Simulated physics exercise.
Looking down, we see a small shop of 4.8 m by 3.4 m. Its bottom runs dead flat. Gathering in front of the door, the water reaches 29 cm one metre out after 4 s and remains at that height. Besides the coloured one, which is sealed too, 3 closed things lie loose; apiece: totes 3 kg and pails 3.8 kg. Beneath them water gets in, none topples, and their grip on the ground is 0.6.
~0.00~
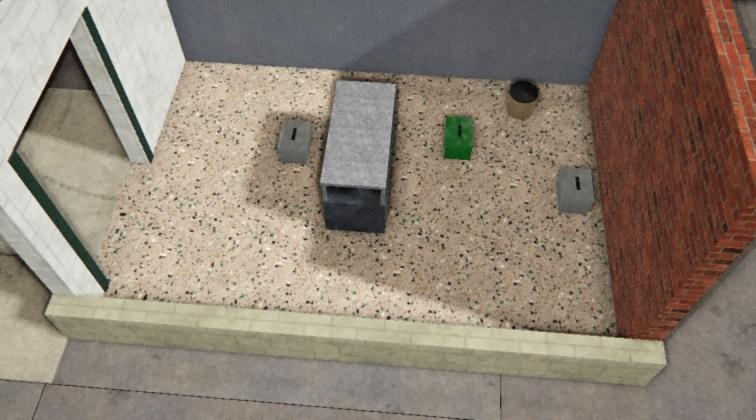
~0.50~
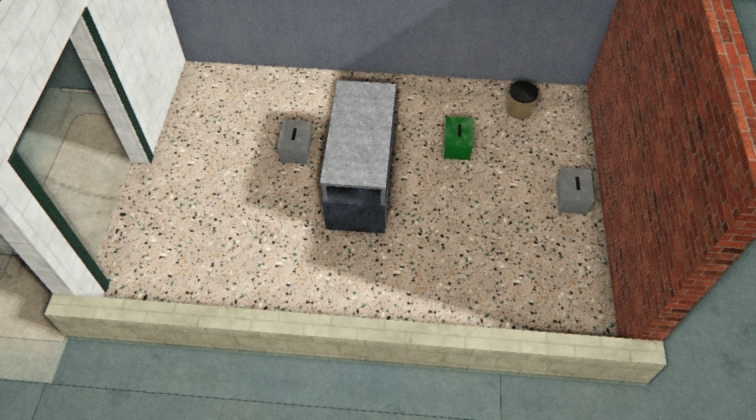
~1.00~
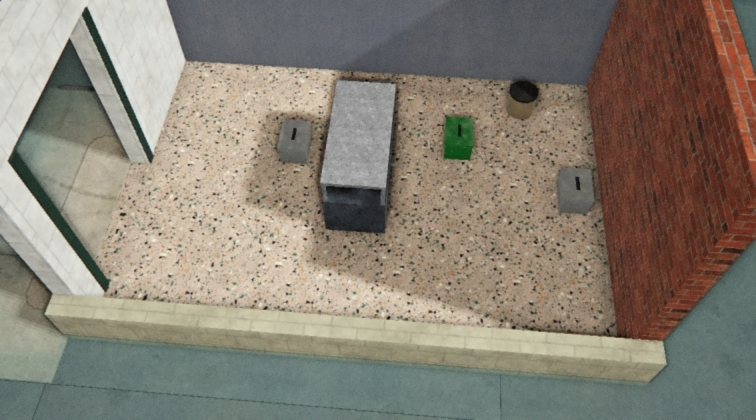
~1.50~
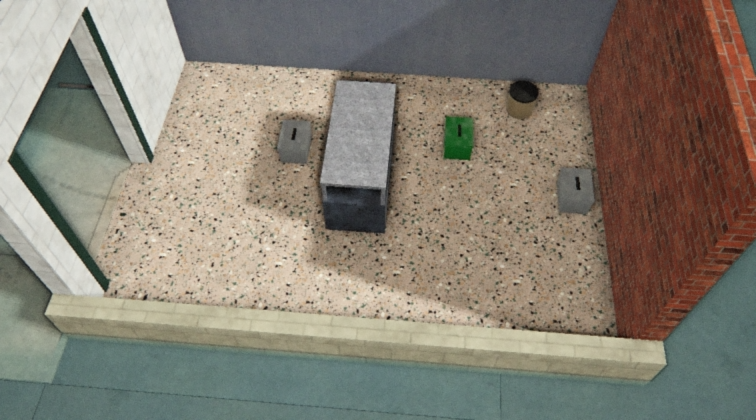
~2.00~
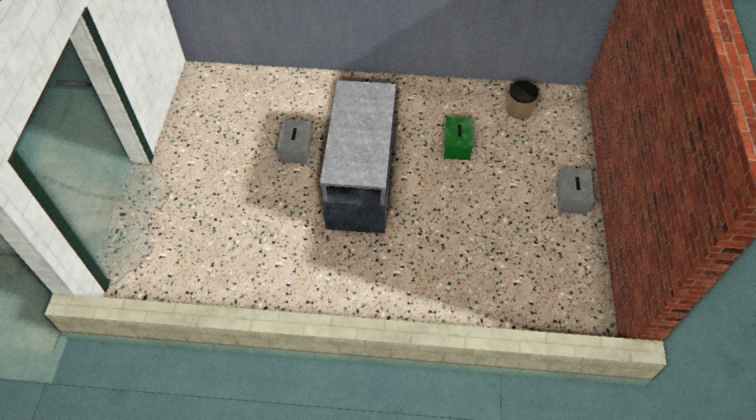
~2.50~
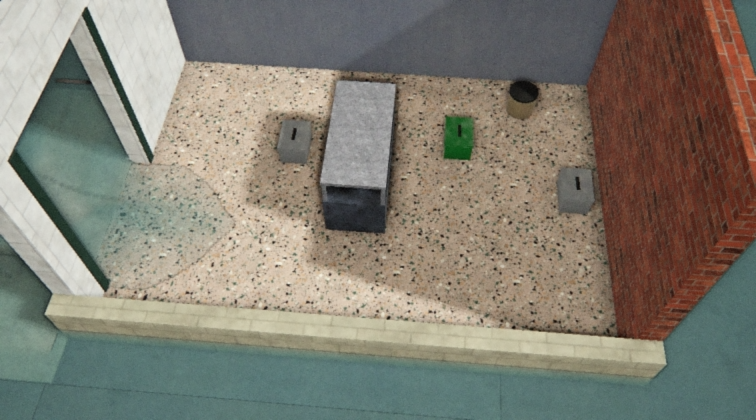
Water gathers outside the doorway, then spreads a little way across the speckled shop floor.
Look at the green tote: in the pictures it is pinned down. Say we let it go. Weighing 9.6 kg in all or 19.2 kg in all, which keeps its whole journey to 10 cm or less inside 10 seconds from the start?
I would say neither one.
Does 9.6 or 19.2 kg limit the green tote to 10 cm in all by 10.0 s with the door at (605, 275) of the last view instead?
Under that change the large mass is required.
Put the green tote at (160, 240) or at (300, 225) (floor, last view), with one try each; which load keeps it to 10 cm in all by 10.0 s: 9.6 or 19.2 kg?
Neither mass does it, then neither mass does it.
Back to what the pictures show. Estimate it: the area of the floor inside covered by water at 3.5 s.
Roughly 4.0 m2 of it is wet.
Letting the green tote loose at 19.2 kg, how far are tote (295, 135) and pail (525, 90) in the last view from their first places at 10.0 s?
120 cm, 80 cm.
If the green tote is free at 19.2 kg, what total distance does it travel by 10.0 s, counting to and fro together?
Some 40 cm in all.
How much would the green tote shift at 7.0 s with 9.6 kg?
Roughly 0 cm.
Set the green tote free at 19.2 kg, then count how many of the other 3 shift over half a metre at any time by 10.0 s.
I make it 3.
After 3.5 s the green tote would be 0 cm from its start with 9.6 kg and 0 cm from its start with 19.2 kg; 0 cm of water round it then.
After 4.5 s the green tote would be 0 cm from its start with 9.6 kg and 0 cm from its start with 19.2 kg; 0 cm of water round it then.
After 7.0 s the green tote would be 1 cm from its start with 9.6 kg and 0 cm from its start with 19.2 kg; 1 cm of water round it then.
After 10.0 s the green tote would be 95 cm from its start with 9.6 kg and 35 cm from its start with 19.2 kg; 10 cm of water round it then.
